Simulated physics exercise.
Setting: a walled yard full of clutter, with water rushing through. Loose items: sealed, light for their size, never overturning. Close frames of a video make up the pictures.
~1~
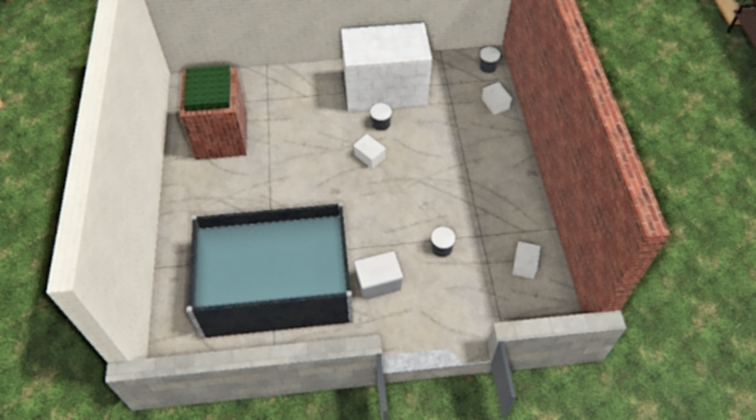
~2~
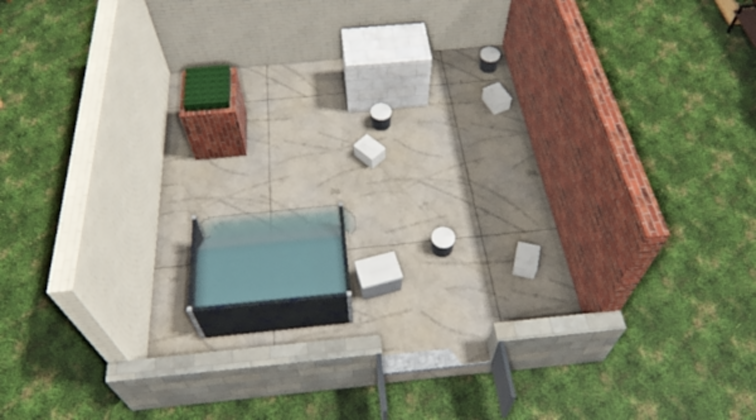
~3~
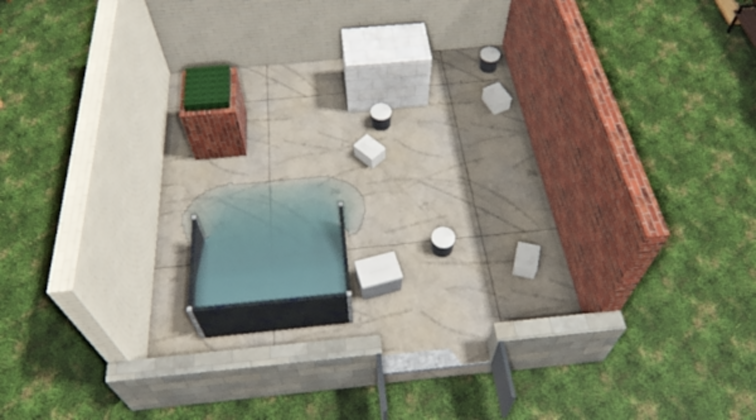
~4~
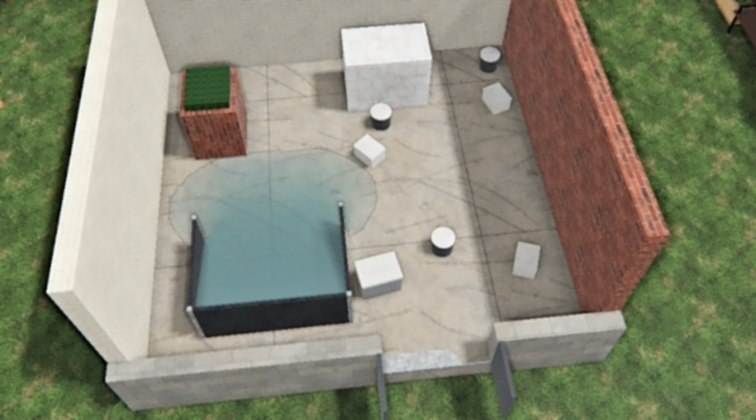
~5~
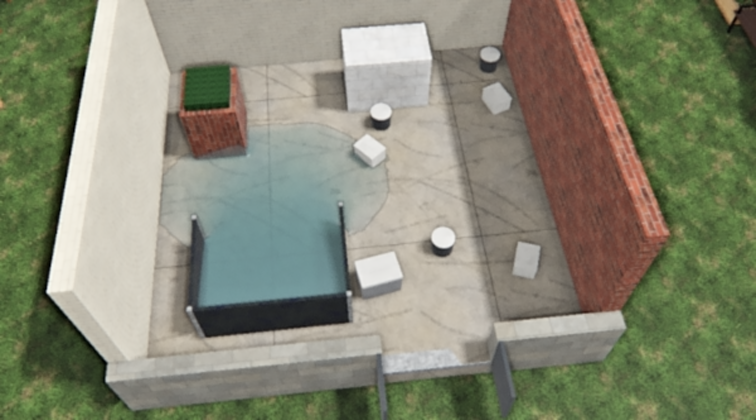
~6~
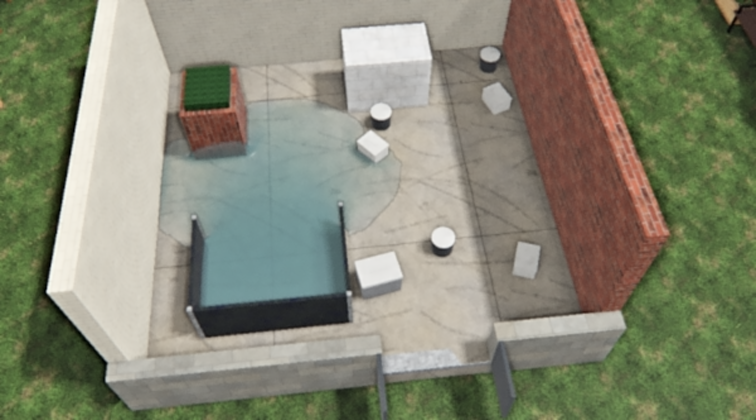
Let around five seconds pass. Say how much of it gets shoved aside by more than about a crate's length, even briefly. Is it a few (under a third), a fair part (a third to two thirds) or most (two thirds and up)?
A fair part.
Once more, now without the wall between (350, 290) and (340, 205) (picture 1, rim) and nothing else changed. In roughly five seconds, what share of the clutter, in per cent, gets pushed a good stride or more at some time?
Close to 90 in a hundred.
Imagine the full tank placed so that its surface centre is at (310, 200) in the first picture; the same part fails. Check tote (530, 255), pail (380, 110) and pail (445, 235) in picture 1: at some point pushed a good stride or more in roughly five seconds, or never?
Results in order: Never that far / made it that far / never that far.
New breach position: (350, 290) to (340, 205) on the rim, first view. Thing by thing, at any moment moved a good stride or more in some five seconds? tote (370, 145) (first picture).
Looking at how things go, I'd say it stopped short.
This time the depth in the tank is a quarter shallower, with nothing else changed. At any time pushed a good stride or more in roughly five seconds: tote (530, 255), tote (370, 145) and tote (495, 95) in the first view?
As asked: Fell short, went the distance, went the distance.
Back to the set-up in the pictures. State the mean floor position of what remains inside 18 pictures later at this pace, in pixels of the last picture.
The average lands at about (483, 177).
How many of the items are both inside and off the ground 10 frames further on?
Counted: 1.
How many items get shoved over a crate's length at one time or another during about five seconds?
Count: 4.
A moment on, 1 of 7 are well off their spots; 0 afloat.
Next, 2 of 7 are well off their spots; 1 afloat.
Later, 3 of 7 are well off their spots; 4 afloat.
In the end, 4 of 7 are well off their spots, and 4 have been at some point; 3 afloat.
